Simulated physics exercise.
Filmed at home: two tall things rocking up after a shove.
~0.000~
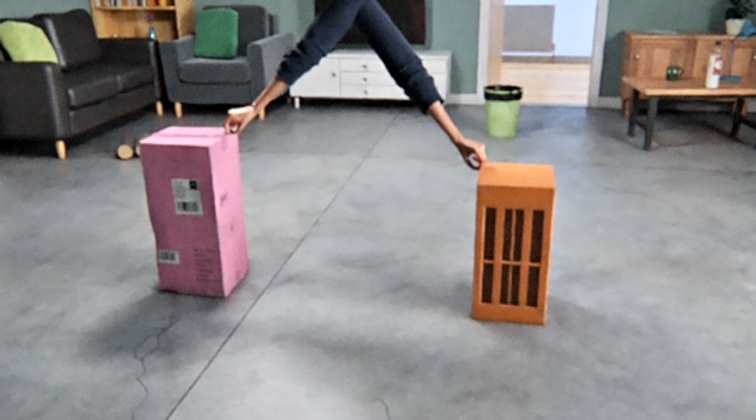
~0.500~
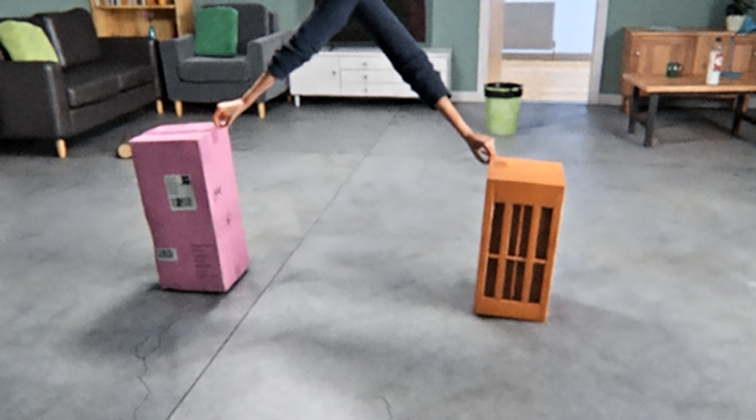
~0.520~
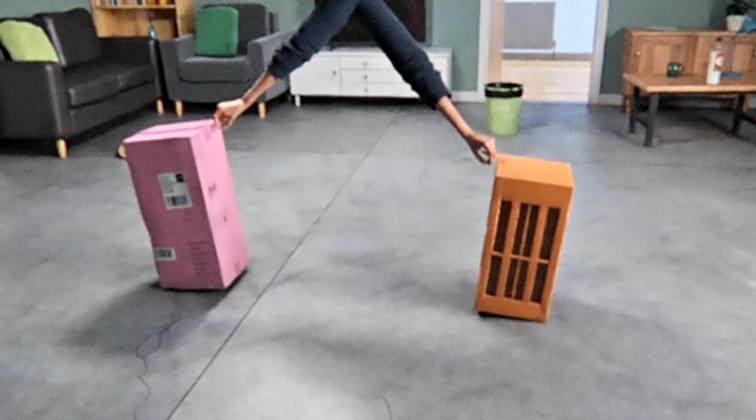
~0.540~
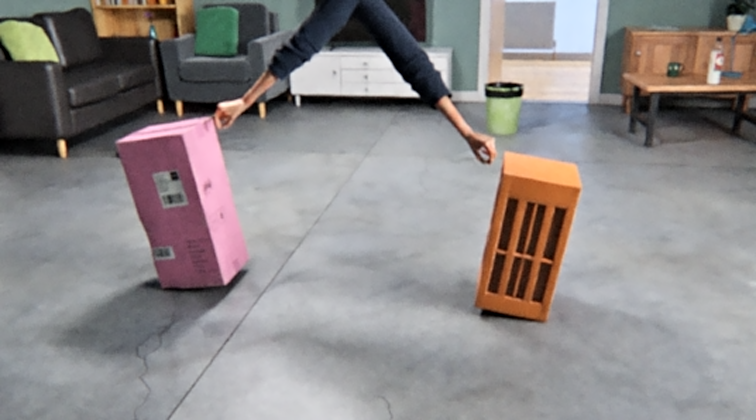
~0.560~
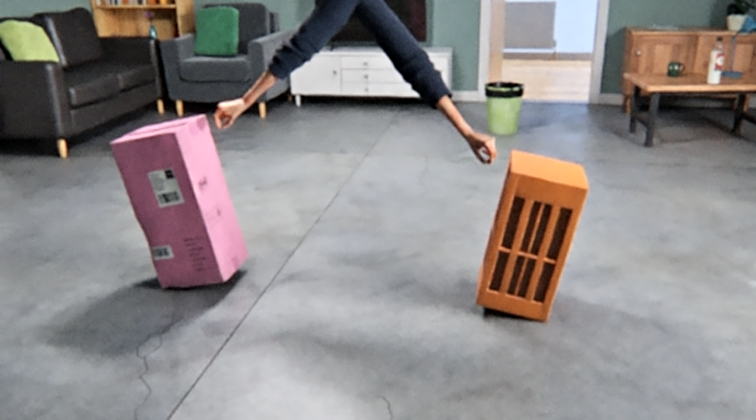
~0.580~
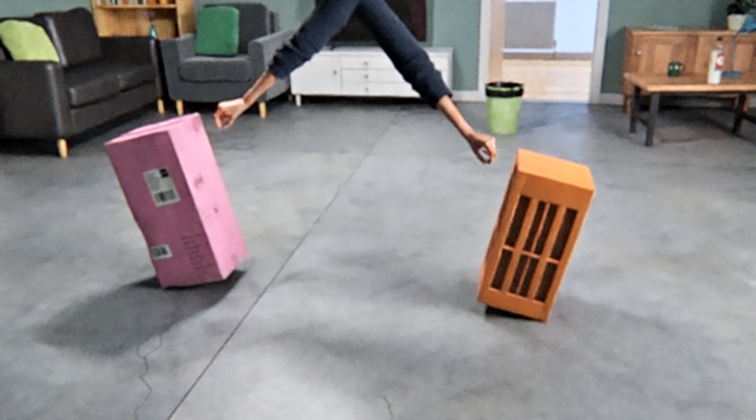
Living room with grey floor, crossed arms pushing a pink parcel leftward and an orange crate rightward, both tilting gradually outward.
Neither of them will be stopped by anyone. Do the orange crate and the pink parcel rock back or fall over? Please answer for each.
So the orange crate tumbles over and the pink parcel tumbles over.
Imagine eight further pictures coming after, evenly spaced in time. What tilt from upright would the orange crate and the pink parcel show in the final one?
Estimated tilts, in order: About 30° then about 30°.
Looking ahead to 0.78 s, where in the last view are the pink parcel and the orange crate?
Pink parcel: (152, 201); orange crate: (560, 234).
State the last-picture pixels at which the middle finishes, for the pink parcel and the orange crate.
About (103, 241) and (622, 279).
After 0.78 s, orange crate 33° off upright near (560, 234); pink parcel 35° off upright near (152, 201).
After 1.00 s, orange crate 61° off upright near (597, 249); pink parcel 67° off upright near (116, 218).
At rest (1.7 s), the orange crate goes down on its side, near (622, 279); the pink parcel goes down on its side, near (103, 241).
